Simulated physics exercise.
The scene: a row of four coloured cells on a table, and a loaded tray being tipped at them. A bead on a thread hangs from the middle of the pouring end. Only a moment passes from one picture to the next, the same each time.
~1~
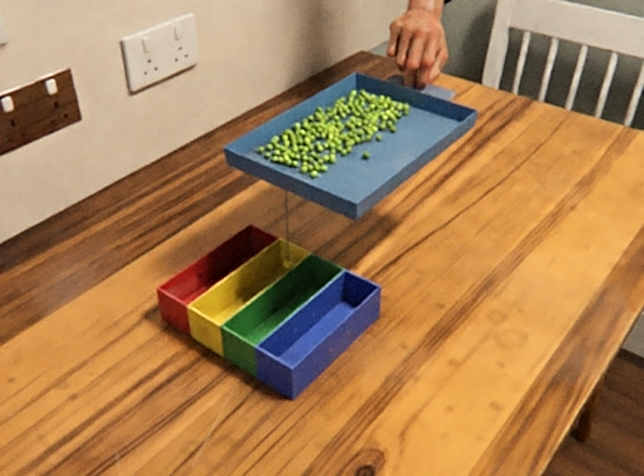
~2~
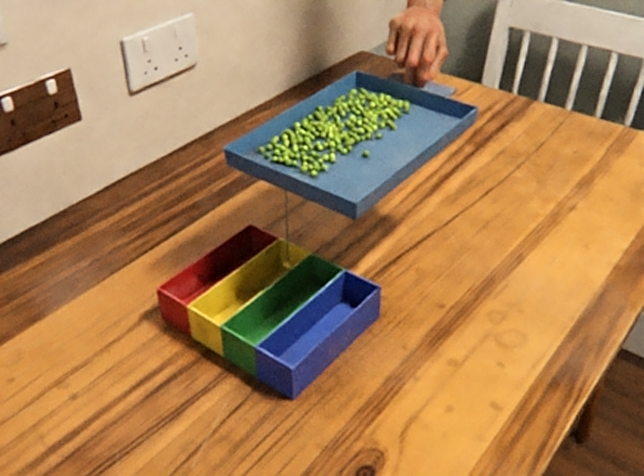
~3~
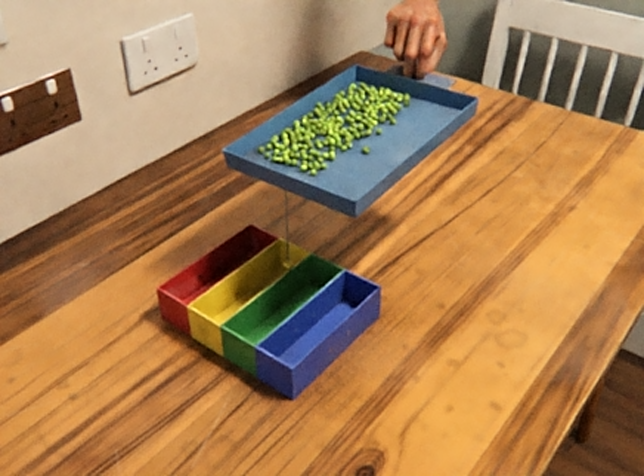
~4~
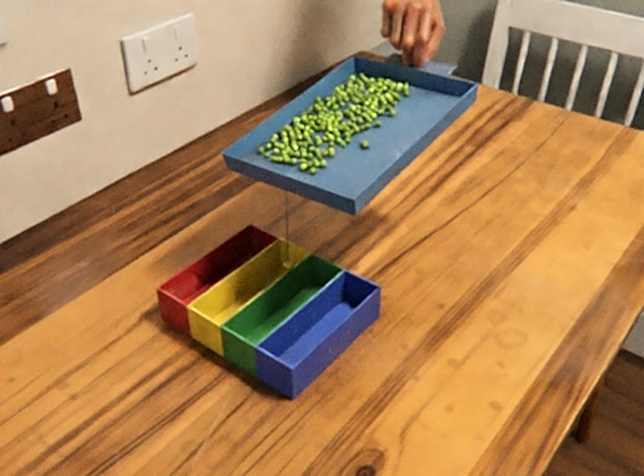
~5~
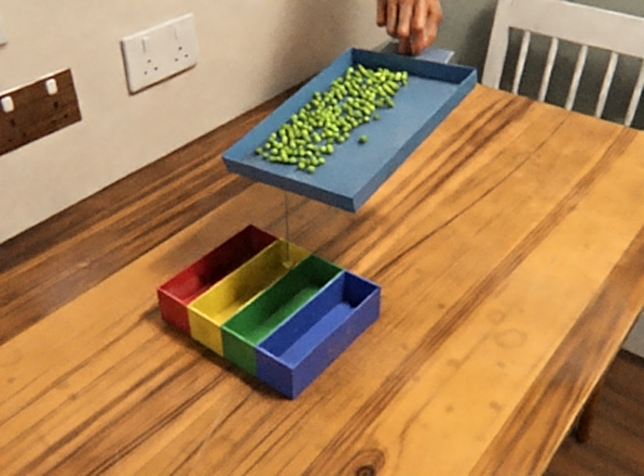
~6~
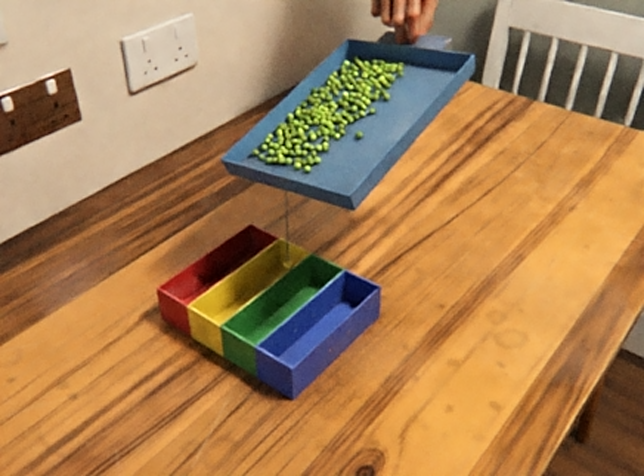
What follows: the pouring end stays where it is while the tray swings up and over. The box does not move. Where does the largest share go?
Fullest: The red cell.
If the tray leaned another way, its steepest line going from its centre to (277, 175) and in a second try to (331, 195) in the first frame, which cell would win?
One: That red cell. Two: Blue.
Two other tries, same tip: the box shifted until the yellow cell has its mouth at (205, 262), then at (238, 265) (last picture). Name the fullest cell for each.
In turn: The yellow cell; yellow.
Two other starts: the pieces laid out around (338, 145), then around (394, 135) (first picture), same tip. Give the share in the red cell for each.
Near 80 % and 90 %.
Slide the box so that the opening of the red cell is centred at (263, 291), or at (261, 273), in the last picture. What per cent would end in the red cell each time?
Roughly 0 per cent, and 10 per cent.
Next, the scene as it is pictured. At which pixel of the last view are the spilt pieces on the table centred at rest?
Near (166, 275).
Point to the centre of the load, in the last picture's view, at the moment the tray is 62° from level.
At about (261, 143).
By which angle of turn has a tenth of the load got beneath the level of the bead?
At some 105 degrees.
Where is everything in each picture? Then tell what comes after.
Corners of the pouring end at (226, 147) and (356, 202), level; middle of the load at (339, 130), dried peas; bead on its thread at (288, 264); red cell at (174, 309); yellow cell at (206, 328); green cell at (239, 348); blue cell at (275, 370), in the first frame.
Corners of the pouring end at (226, 148) and (356, 201), level; middle of the load at (339, 129), in the second frame.
Corners of the pouring end at (225, 149) and (355, 200), tipped barely, lowest at the left corner; middle of the load at (339, 125), in the third frame.
Corners of the pouring end at (224, 152) and (353, 198), tipped a little, lowest at the left corner; middle of the load at (338, 120), in the fourth frame.
Corners of the pouring end at (224, 155) and (351, 196), tipped a little, lowest at the left corner; middle of the load at (336, 115), in the fifth frame.
Corners of the pouring end at (223, 158) and (349, 194), tipped clearly, lowest at the left corner; middle of the load at (332, 111); red cell at (174, 309); yellow cell at (206, 328); green cell at (239, 348); blue cell at (275, 370), in the sixth frame.
Soon, tray tipped steeply; nearly all on the tray; a stray few falling or outside the box.
A while on, tray tipped past a quarter turn; most on the tray; a small part in the red cell; a stray few falling or outside the box.
Towards the end, tray tipped past a quarter turn; most in the red cell; a small part in the yellow cell; a stray few in the green cell; a small part falling or outside the box.
Finally, tray tipped past a quarter turn; most in the red cell; a small part in the yellow cell; a stray few in the green cell; none in the blue cell; a small part outside the box.
